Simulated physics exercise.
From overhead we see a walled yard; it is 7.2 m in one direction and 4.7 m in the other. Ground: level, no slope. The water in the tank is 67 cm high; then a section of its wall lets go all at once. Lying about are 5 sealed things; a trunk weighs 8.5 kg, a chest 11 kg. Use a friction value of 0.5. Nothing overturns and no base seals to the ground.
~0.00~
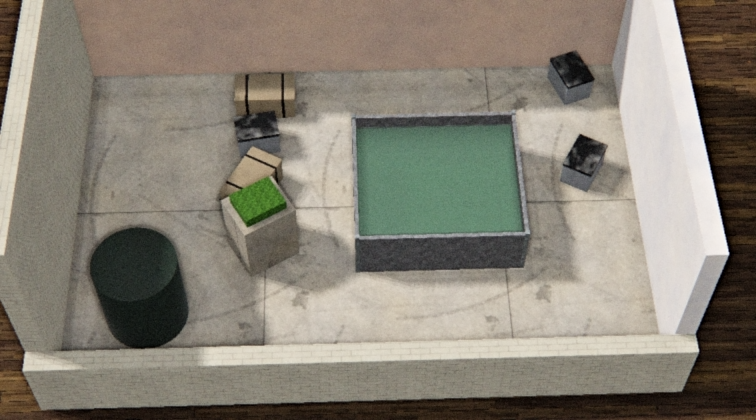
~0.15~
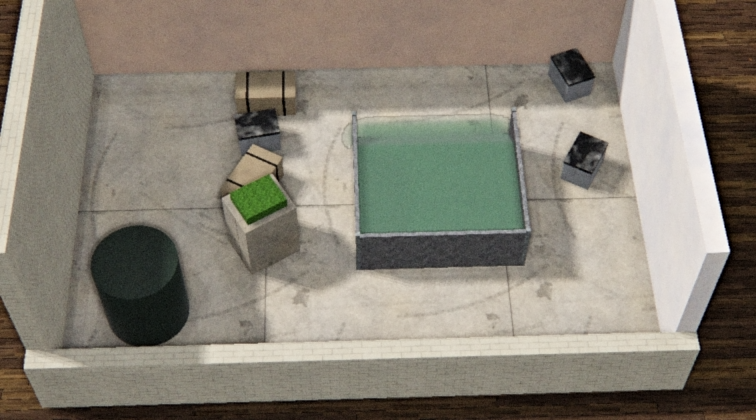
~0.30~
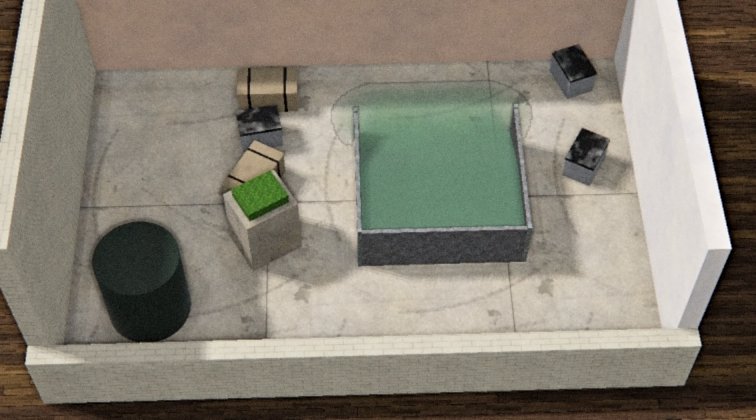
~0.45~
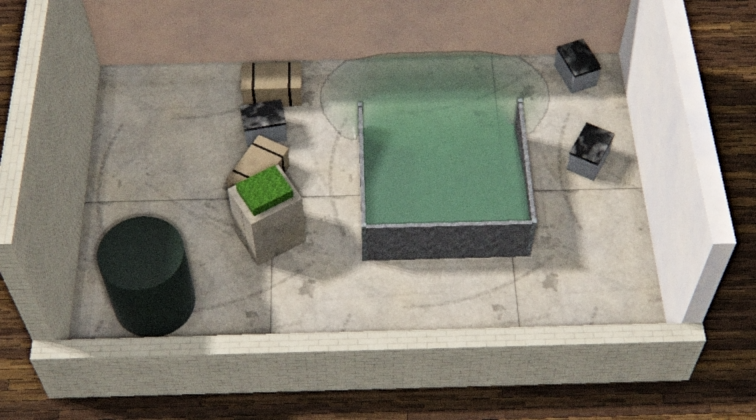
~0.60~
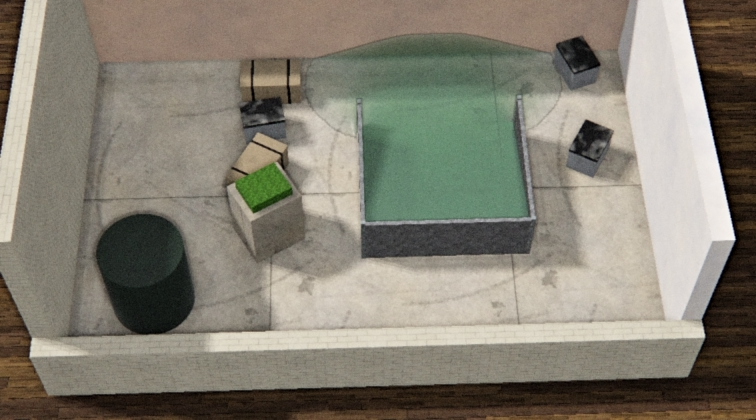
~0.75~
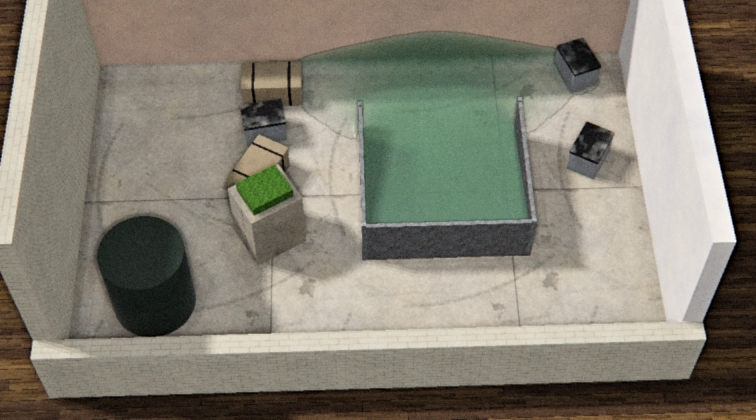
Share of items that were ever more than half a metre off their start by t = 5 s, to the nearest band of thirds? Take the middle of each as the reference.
At least two thirds of them.
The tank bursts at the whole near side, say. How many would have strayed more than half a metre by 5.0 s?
The answer then is 2.
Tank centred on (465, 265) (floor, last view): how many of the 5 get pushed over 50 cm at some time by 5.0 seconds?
The count would be 4.
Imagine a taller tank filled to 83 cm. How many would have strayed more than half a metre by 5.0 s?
The count would be 5.
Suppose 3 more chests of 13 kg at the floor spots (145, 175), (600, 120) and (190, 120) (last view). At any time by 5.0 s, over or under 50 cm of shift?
Note, in sequence: Over threshold; over threshold; over threshold.
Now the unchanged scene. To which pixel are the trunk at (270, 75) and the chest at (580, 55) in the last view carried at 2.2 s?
Somewhere around (224, 103) and (614, 122).
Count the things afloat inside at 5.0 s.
Total: 4.
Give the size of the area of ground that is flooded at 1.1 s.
Wet: Near 9.0 m2.
After 1.1 s 0 of 5 are over 50 cm from their spots; 0 afloat.
After 2.2 s 2 of 5 are over 50 cm from their spots; 1 afloat.
After 3.5 s 4 of 5 are over 50 cm from their spots; 2 afloat.
After 5.0 s 4 of 5 are over 50 cm from their spots, and 4 have been at some point; 4 afloat.
